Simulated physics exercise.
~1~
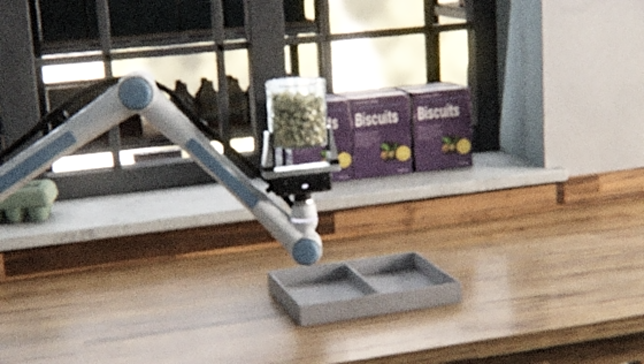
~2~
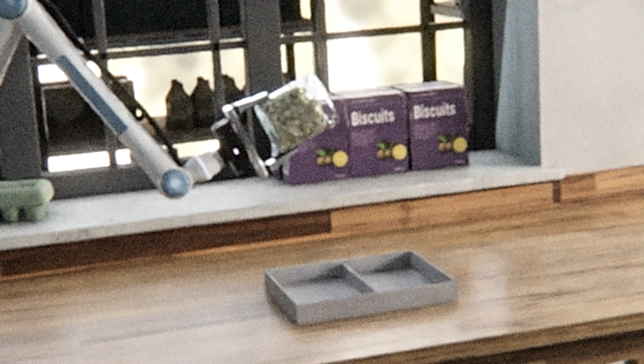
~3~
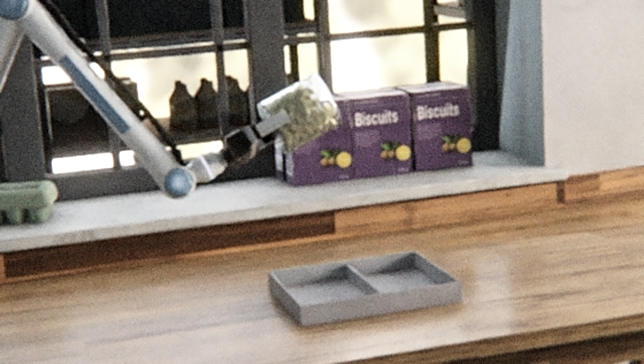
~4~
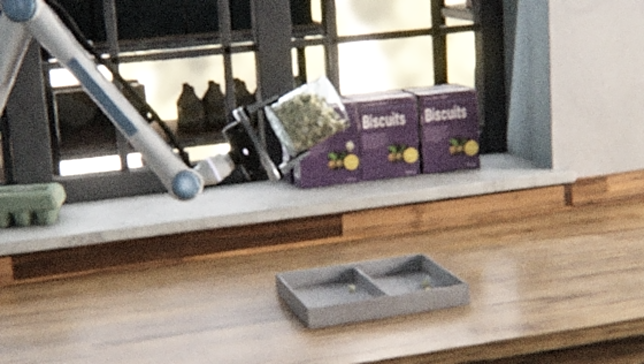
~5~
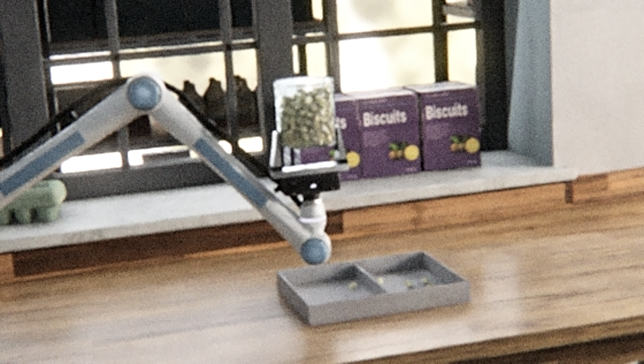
On a wooden table beside a windowsill with purple biscuit boxes, a robot arm tilted a clear container of small green pieces over a divided grey tray, then set it upright again, still nearly full, with only a few bits in the tray.
